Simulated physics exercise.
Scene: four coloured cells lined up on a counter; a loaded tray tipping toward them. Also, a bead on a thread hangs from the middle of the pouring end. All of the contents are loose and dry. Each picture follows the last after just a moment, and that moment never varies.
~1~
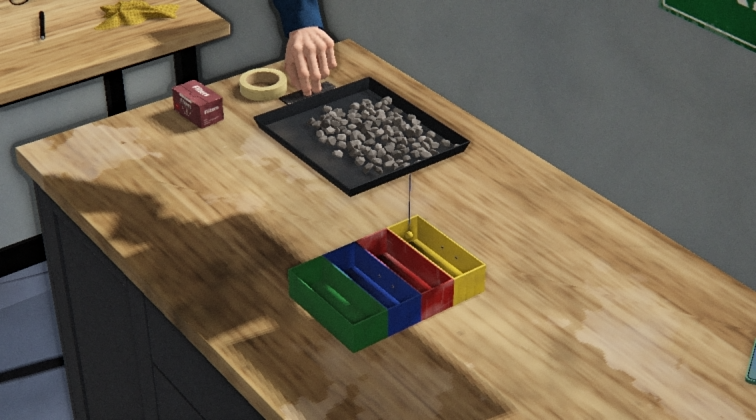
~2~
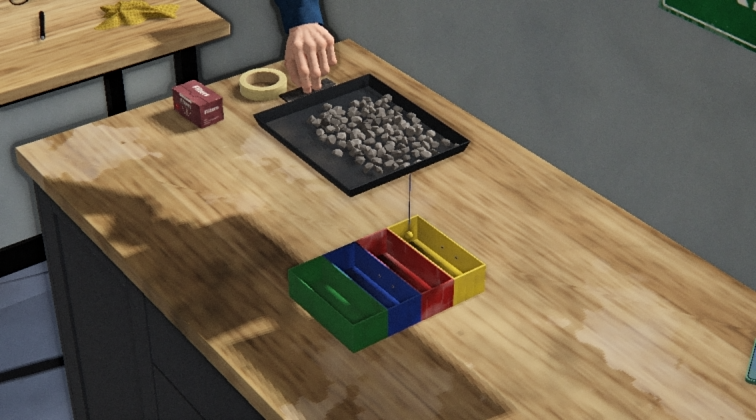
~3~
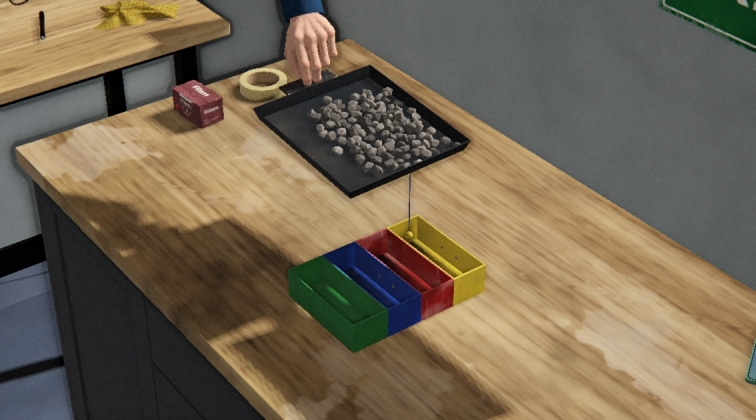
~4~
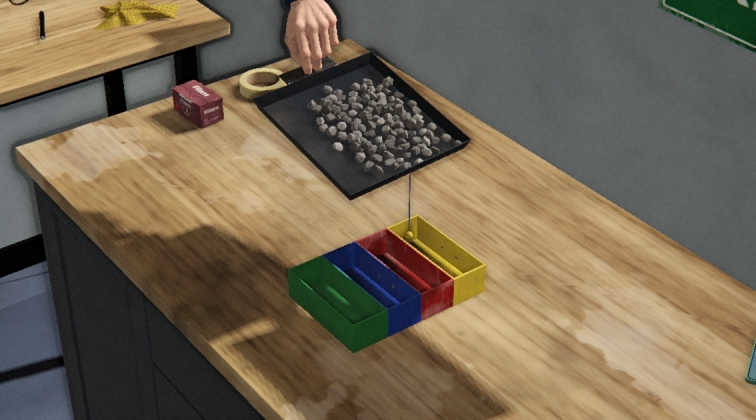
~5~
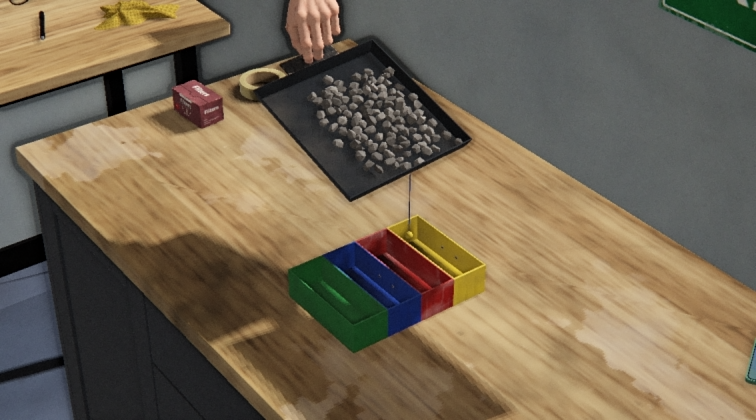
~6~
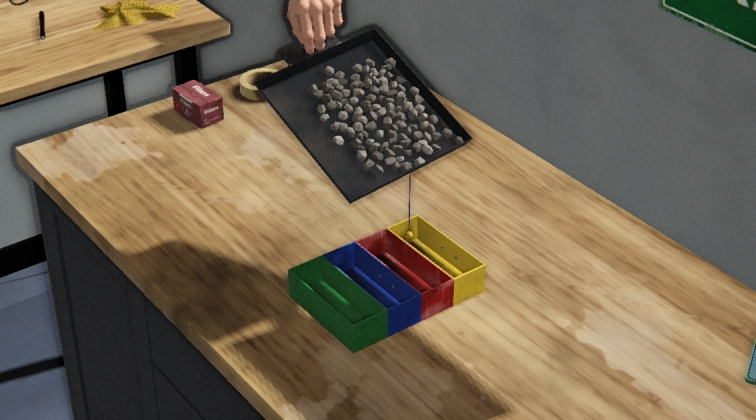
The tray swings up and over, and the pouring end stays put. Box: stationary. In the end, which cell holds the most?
The blue cell holds the most.
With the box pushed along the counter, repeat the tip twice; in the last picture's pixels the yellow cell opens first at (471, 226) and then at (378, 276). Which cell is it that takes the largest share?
The answer is green for the first try and the cell in yellow for the second.
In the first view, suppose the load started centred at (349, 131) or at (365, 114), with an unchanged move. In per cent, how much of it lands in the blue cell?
Close to 60 and close to 50 per cent.
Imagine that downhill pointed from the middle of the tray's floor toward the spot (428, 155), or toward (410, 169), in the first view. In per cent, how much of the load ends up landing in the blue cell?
In turn some 0 and 10 per cent.
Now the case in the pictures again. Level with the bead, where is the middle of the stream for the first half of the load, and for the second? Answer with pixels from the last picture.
Around (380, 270), followed by around (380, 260).
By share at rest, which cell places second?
Rank 2: That red cell.
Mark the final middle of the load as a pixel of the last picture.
About (387, 302).
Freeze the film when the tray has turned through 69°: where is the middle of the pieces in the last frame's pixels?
The middle of the pieces sits at roughly (389, 176).
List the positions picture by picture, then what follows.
In the first picture, corners of the pouring end (350, 186) and (464, 141), level; middle of the load (379, 133), bits of gravel; bead on its thread (409, 235); green cell (370, 329); blue cell (404, 313); red cell (437, 297); yellow cell (469, 282).
In the second picture, corners of the pouring end (350, 186) and (464, 140), level; middle of the load (379, 131).
In the third picture, corners of the pouring end (351, 188) and (465, 140), tipped barely, lowest at the left corner; middle of the load (379, 128).
In the fourth picture, corners of the pouring end (351, 191) and (465, 139), tipped a little, lowest at the left corner; middle of the load (380, 122).
In the fifth picture, corners of the pouring end (351, 193) and (466, 138), tipped clearly, lowest at the left corner; middle of the load (380, 117).
In the sixth picture, corners of the pouring end (351, 196) and (467, 137), tipped clearly, lowest at the left corner; middle of the load (381, 112); green cell (370, 329); blue cell (404, 313); red cell (437, 297); yellow cell (469, 282).
Just after the last frame, tray tipped steeply; almost all on the tray; about a tenth falling or outside the box.
A moment on, tray tipped past a quarter turn; just a few on the tray; roughly half in the blue cell; roughly a quarter in the red cell; about a tenth in the green cell; about a tenth in the yellow cell; about a tenth falling or outside the box.
Further on, tray tipped past a quarter turn; roughly half in the blue cell; roughly a quarter in the red cell; about a tenth in the yellow cell; about a tenth in the green cell; just a few falling or outside the box.
When it is over, tray tipped past a quarter turn; roughly half in the blue cell; roughly a quarter in the red cell; about a tenth in the yellow cell; about a tenth in the green cell; just a few outside the box.
